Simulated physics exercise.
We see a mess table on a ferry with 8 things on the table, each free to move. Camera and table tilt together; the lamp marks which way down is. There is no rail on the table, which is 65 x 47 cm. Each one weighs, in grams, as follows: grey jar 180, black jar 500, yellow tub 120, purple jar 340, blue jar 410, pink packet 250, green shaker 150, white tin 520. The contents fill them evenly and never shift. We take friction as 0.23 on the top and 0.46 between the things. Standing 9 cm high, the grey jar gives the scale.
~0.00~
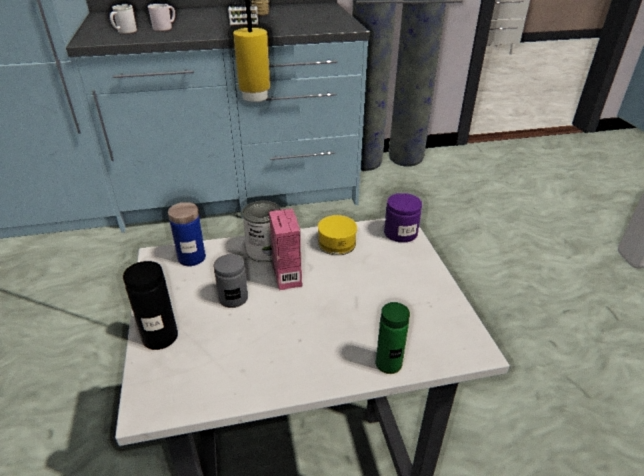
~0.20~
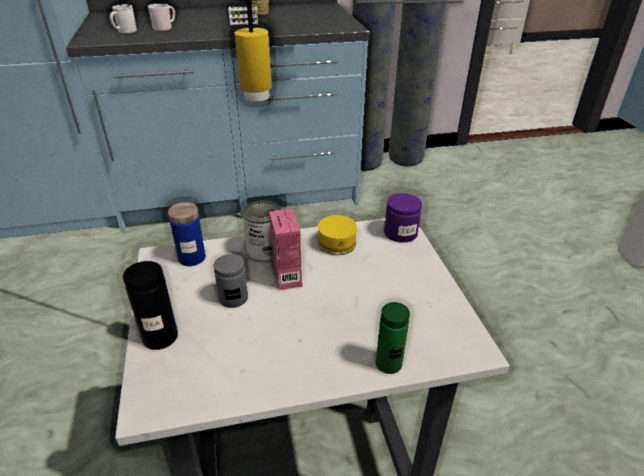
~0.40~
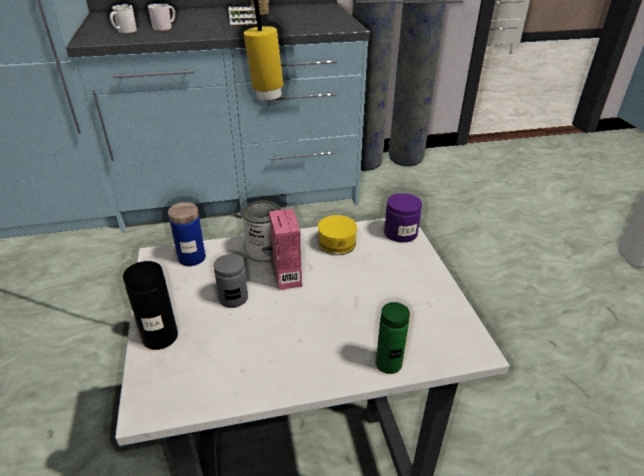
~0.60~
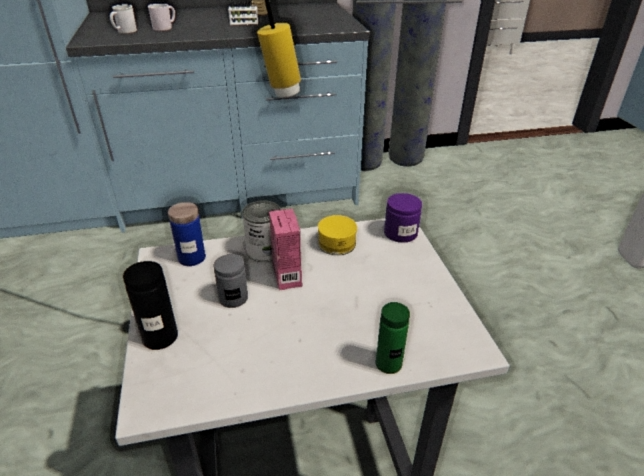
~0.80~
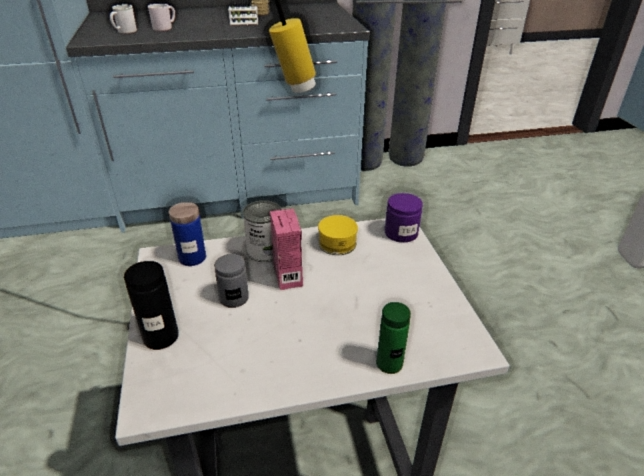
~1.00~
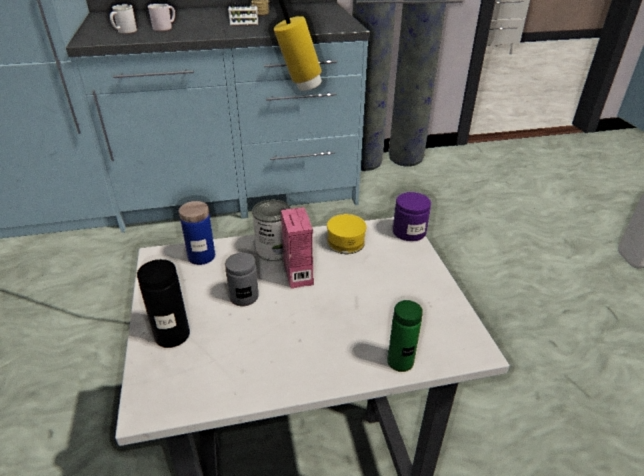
A white table holding eight containers stands on a pale green floor in front of blue cabinets, seen from above at a steady angle. A black jar is at the left, with blue, grey and white containers, a pink packet, a yellow tub and a purple jar behind, and a green shaker near the right. A hanging yellow cylinder swings rightward, then the tabletop things shift slightly right together.
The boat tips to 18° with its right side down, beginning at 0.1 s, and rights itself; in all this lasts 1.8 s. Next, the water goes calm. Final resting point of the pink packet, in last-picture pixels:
Roughly (394, 236).
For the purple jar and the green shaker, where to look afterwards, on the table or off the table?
Final state - purple jar: Beyond the limits; green shaker: Beyond the limits.
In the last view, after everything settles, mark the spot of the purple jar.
Its middle settles close to pixel (482, 388).
By 1.30 s, boat heeled 14°, right side down; purple jar now off the table; pink packet 12 cm from its spot near (342, 242); green shaker 11 cm from its spot.
By 1.50 s, boat heeled 7°, right side down; pink packet 20 cm from its spot near (376, 238); black jar 18 cm from its spot; green shaker 18 cm from its spot.
When it is over (2.4 s), off the table, purple jar and green shaker; not toppled but over 5 cm from the start, grey jar, black jar, yellow tub, blue jar, pink packet and white tin. In the last view, pink packet near (394, 235).
